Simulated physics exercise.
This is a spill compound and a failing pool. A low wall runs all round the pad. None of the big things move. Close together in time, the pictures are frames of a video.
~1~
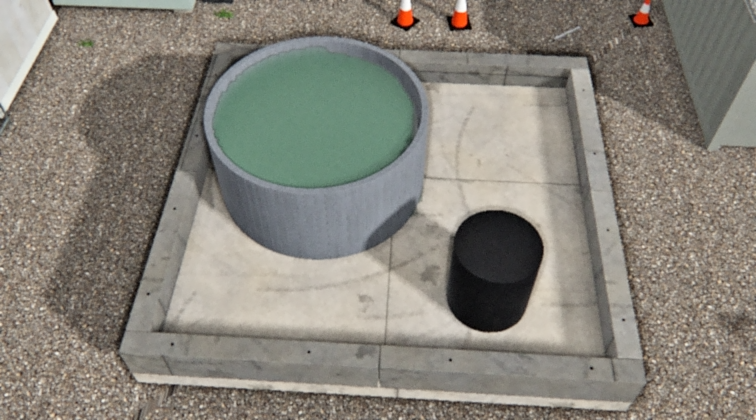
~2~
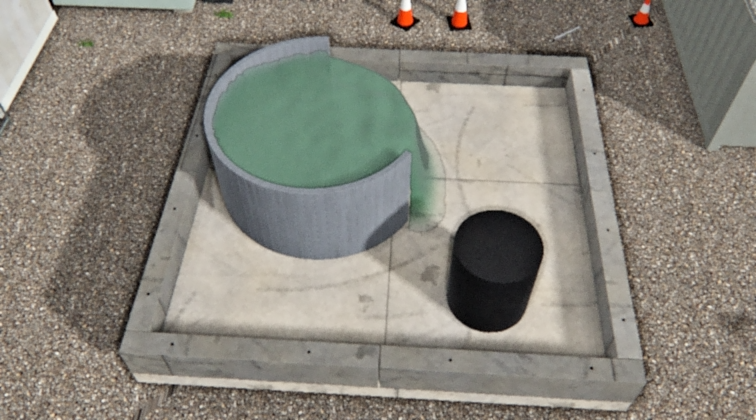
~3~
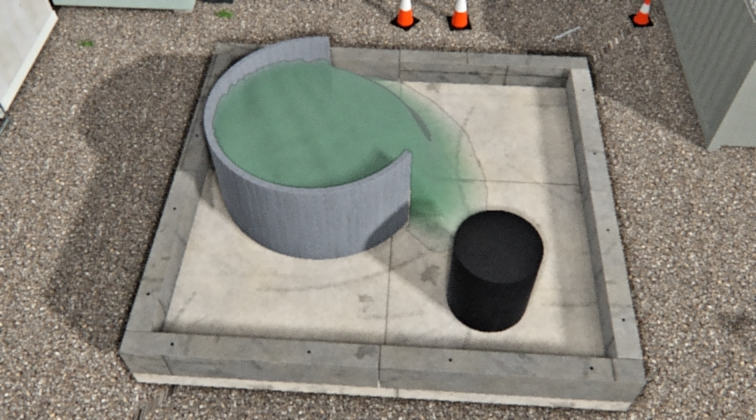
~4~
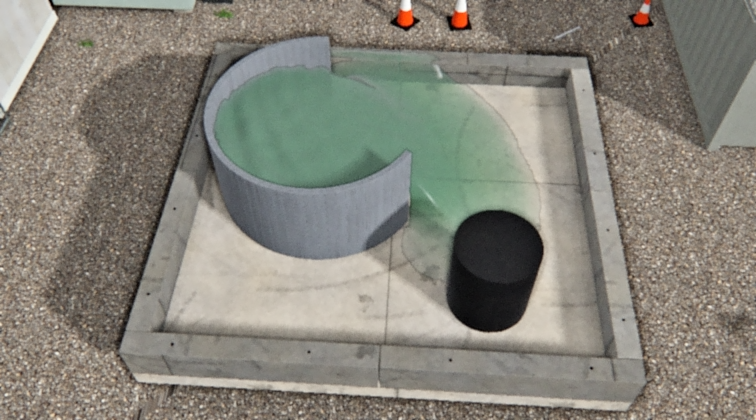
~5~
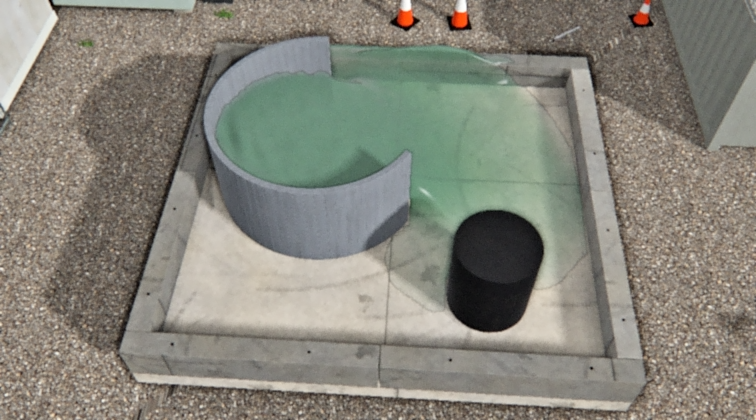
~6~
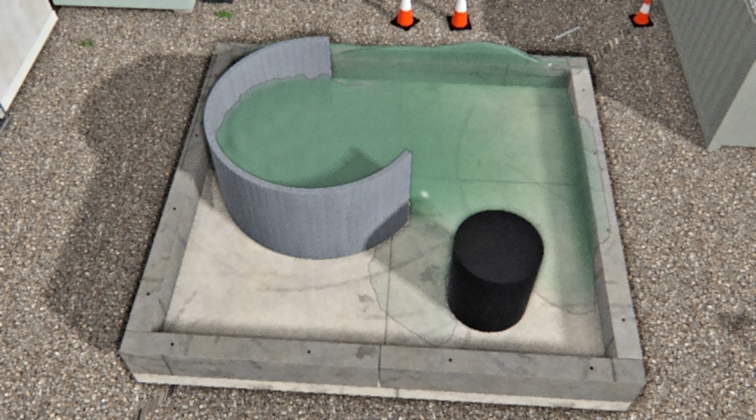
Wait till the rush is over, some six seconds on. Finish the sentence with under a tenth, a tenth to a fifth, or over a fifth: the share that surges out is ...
The share that surges out is over a fifth.
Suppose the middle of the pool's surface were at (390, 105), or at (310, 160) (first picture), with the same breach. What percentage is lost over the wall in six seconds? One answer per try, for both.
You'd get close to 28 per cent the first time and close to 20 per cent the second.
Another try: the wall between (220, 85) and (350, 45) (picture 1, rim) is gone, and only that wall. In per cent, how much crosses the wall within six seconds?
Around 36 in a hundred.
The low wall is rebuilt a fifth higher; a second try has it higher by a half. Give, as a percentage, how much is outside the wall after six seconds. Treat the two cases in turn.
Roughly 16 per cent, then 8 per cent.
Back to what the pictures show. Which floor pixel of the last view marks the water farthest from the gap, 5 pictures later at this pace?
The front should reach about (596, 372).
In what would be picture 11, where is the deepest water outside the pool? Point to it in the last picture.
About (561, 123).
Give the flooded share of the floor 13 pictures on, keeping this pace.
About 95 in a hundred.
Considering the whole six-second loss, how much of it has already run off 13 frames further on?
Log: Around 80 %, estimated.
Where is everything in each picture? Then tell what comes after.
In the first frame, the pool at (317, 113) is whole and still.
In the second frame, the front is at (427, 226), out from the gap at (407, 123).
In the third frame, the front is at a hidden place, out from the gap at (407, 127).
In the fourth frame, water pours out at (407, 132) and has run to a hidden place.
In the fifth frame, water pours out at (407, 134) and has run to (574, 255).
In the sixth frame, the front is at (592, 303), out from the gap at (407, 135).
A moment on, water covers 60 % of the floor; the low wall has let 3 % over.
Next, water covers 70 % of the floor; the low wall has let 7 % over.
Then, water covers 80 % of the floor; the low wall has let 19 % over.
Later, water covers 80 % of the floor; the low wall has let 22 % over.
In the end, water covers 80 % of the floor; the low wall has let 23 % over.
